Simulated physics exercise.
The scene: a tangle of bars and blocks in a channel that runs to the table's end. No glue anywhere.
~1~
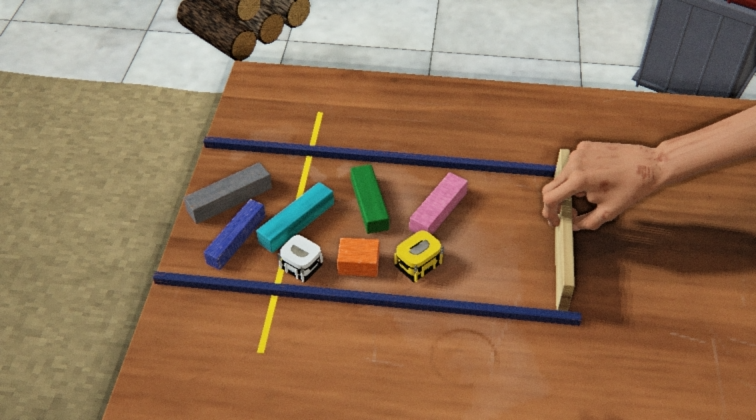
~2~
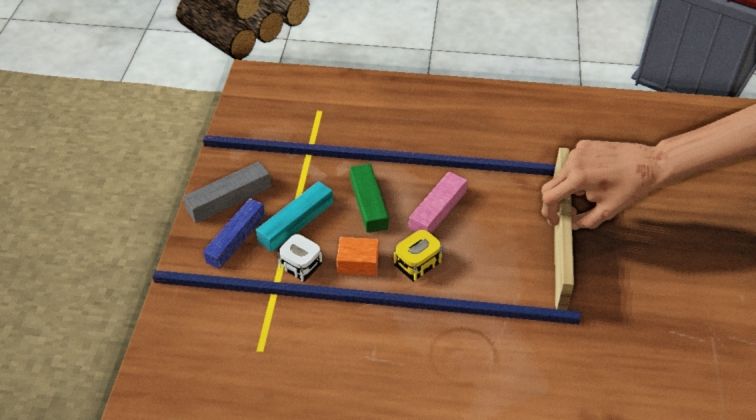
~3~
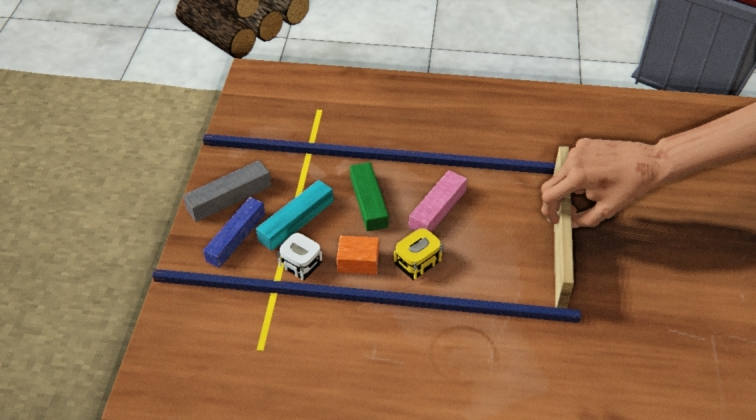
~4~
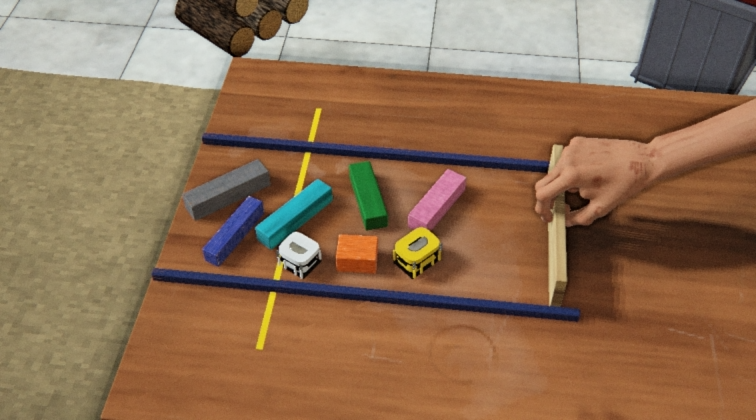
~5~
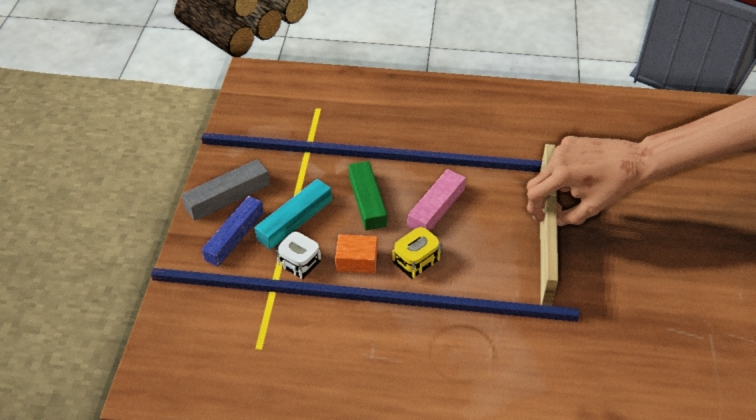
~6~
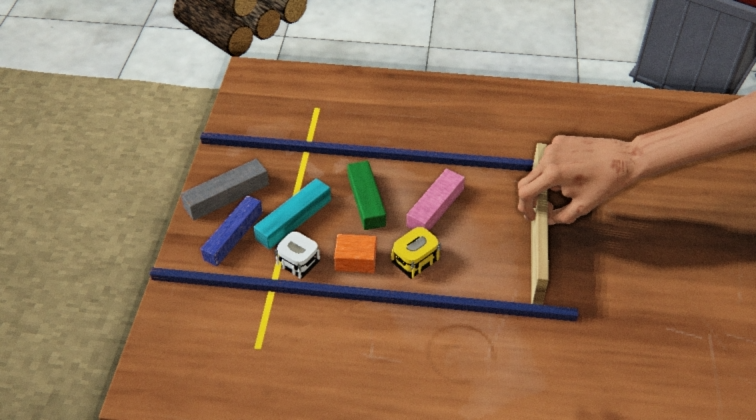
A hand reaching in from the right slides a pale wooden board a short way left between two dark blue rails on a brown tabletop, seen from above at an angle. Grey, blue, turquoise, green and pink bars lie scattered ahead of it, with a white case, an orange block and a yellow case nearer the lower rail. The pieces stay put around the yellow tape, and the view barely shifts.
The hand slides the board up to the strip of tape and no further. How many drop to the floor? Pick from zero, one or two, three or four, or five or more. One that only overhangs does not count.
Here the number that fall off is zero.
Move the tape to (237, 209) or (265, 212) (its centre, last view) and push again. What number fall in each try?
In that order 4 and 1.
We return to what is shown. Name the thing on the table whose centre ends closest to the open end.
Foremost is the blue bar.
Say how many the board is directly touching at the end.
It touches 2.
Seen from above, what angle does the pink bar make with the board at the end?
About 0°.
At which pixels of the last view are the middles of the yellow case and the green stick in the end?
Near (266, 246) and (264, 184).
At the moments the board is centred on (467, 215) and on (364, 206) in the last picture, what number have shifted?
First 0, then 6.
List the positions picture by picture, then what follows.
In the first frame, grey bar (229, 193); blue bar (236, 234); turquoise stick (296, 217); board (564, 227); tape (294, 218).
In the second frame, blue bar (235, 233); pink bar (438, 204).
In the third frame, turquoise stick (296, 215); white case (300, 257).
In the fourth frame, grey bar (227, 189); board (557, 223).
In the fifth frame, blue bar (234, 231); green stick (367, 195).
In the sixth frame, grey bar (226, 189); blue bar (233, 230); turquoise stick (293, 213); board (540, 221); tape (291, 214).
Soon after, none off yet; grey bar at rest near (226, 189); blue bar at rest near (233, 230); turquoise stick at rest near (293, 213).
After that, none off yet; grey bar at rest near (224, 189); blue bar displaced a little near (219, 227); turquoise stick displaced a little near (255, 209).
In the end, the number that fall off is zero.
